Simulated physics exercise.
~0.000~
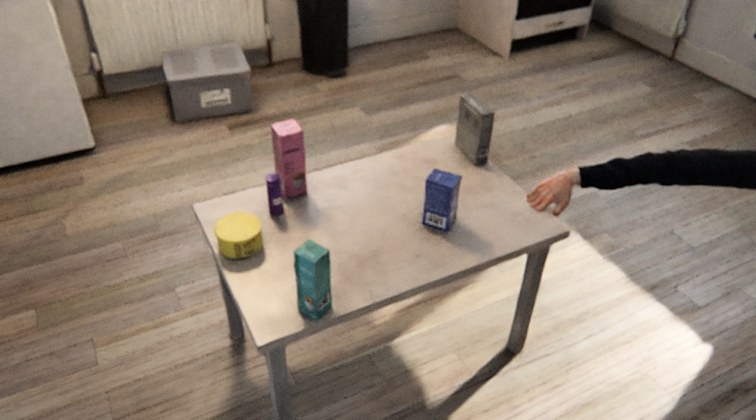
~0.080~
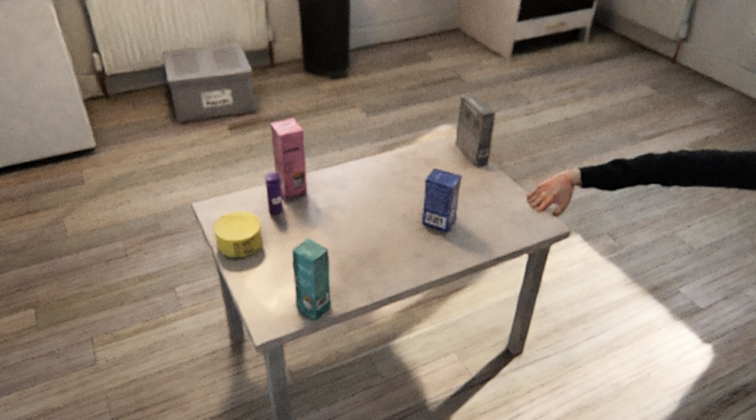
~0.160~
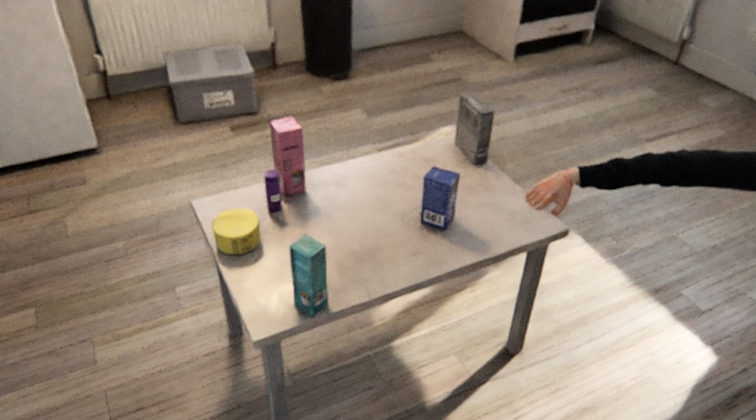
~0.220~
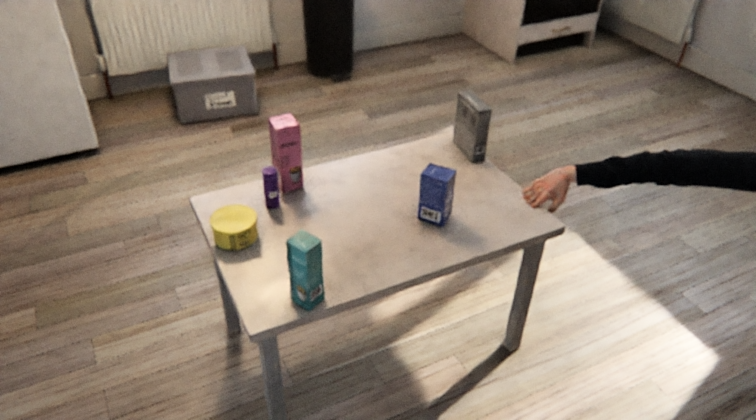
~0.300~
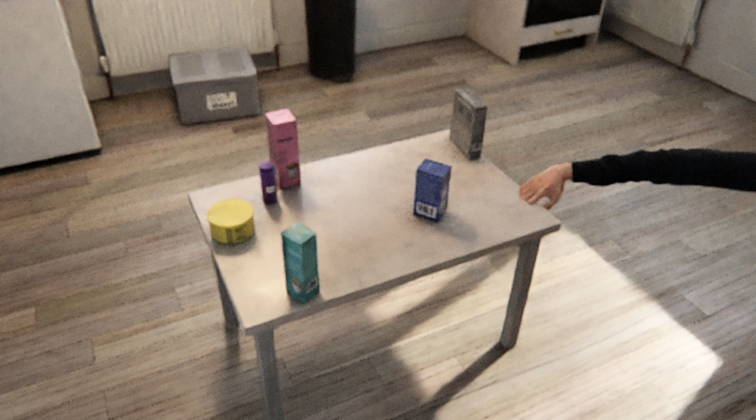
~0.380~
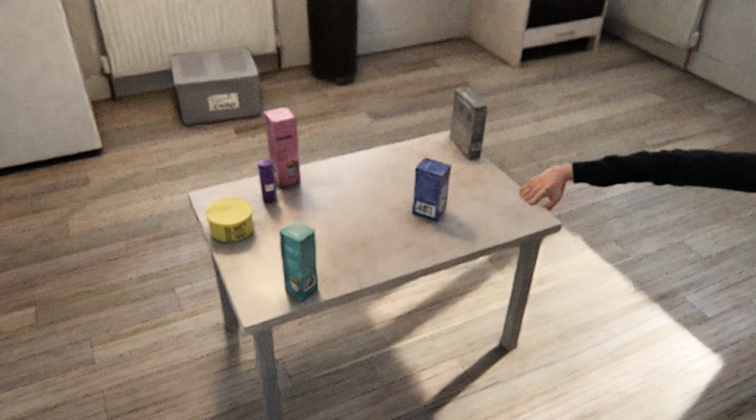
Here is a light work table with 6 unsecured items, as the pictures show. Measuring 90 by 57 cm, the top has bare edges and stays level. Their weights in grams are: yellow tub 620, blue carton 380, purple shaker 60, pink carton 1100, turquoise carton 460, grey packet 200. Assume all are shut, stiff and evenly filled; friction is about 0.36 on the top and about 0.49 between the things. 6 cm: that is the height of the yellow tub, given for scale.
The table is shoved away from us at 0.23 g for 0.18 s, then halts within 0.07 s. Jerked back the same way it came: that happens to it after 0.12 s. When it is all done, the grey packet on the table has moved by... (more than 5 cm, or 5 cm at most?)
At most that amount.
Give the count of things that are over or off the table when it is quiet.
Total count: 2.
Around 0.78 s, purple shaker at 25° to upright; pink carton at 12° to upright.
Around 1.08 s, purple shaker on its side; pink carton at 32° to upright.
Finally (1.7 s), on their side or leaning hard on the table, purple shaker and pink carton; the other 4 still in place (within 5 cm). In the last view, grey packet near (479, 132).
